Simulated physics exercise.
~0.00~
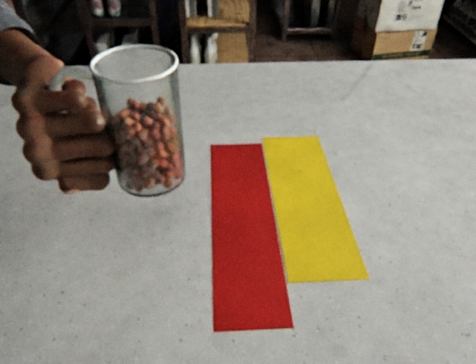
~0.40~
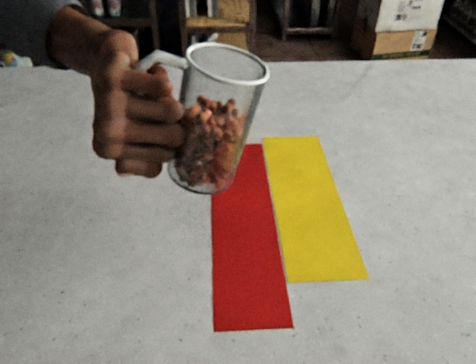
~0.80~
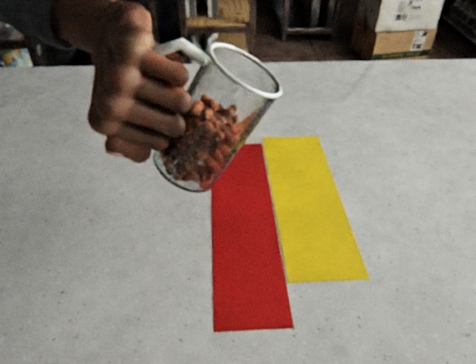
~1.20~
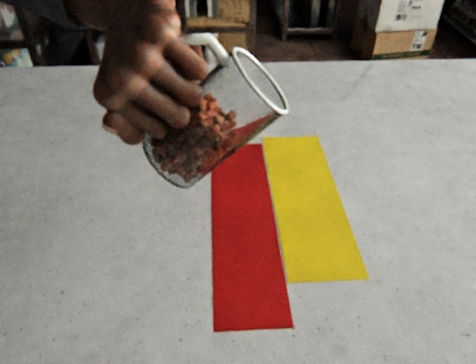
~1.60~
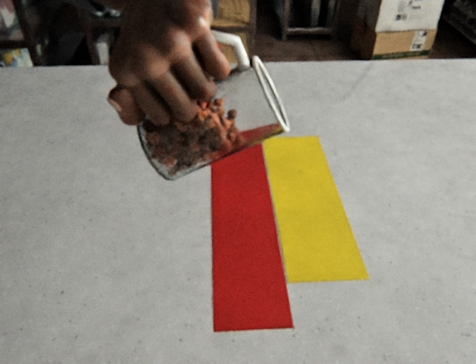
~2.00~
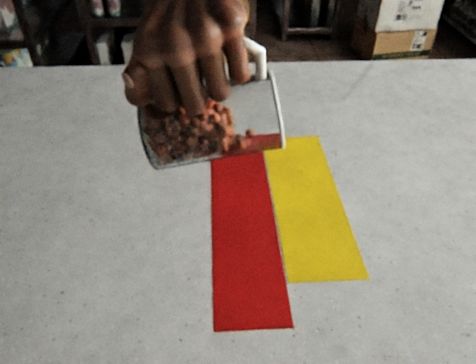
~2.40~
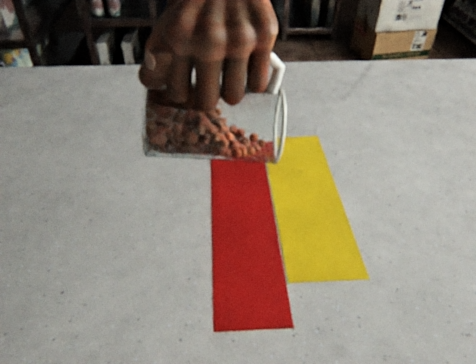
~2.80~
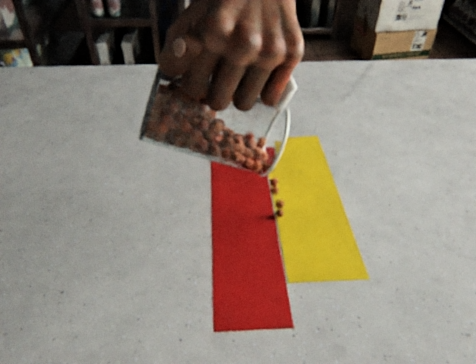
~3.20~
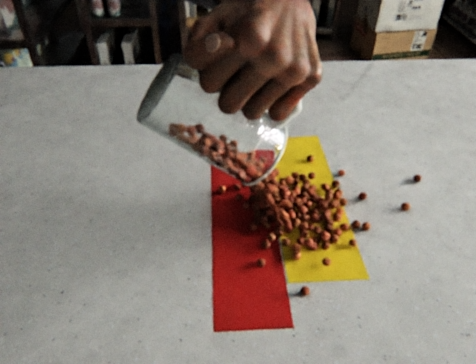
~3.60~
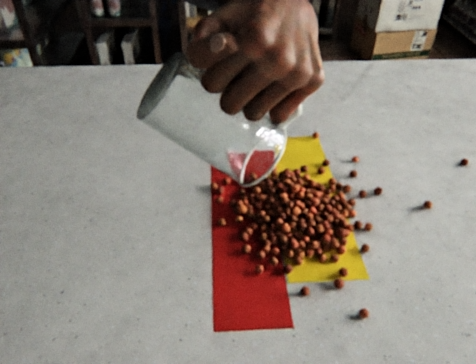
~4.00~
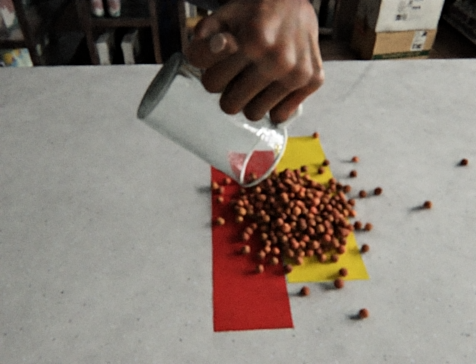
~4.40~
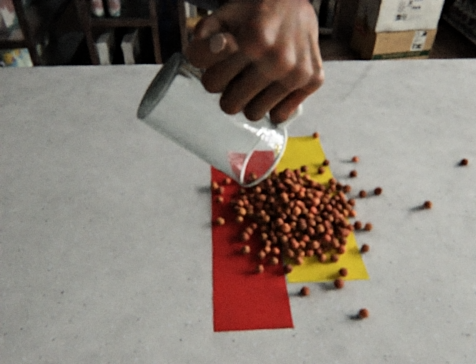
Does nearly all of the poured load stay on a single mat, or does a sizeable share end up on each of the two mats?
A sizeable share ends up on each mat, with the larger part on the yellow one and a smaller part on the red one. Only a few pellets come to rest on the bare table.
The footage shows a hand tipping a clear glass cup of reddish-brown pellets over a red mat and a yellow mat until they tumble out. The emptied cup stays tilted above a still pile covering parts of both mats, mostly the yellow, with a few pellets scattered outside.
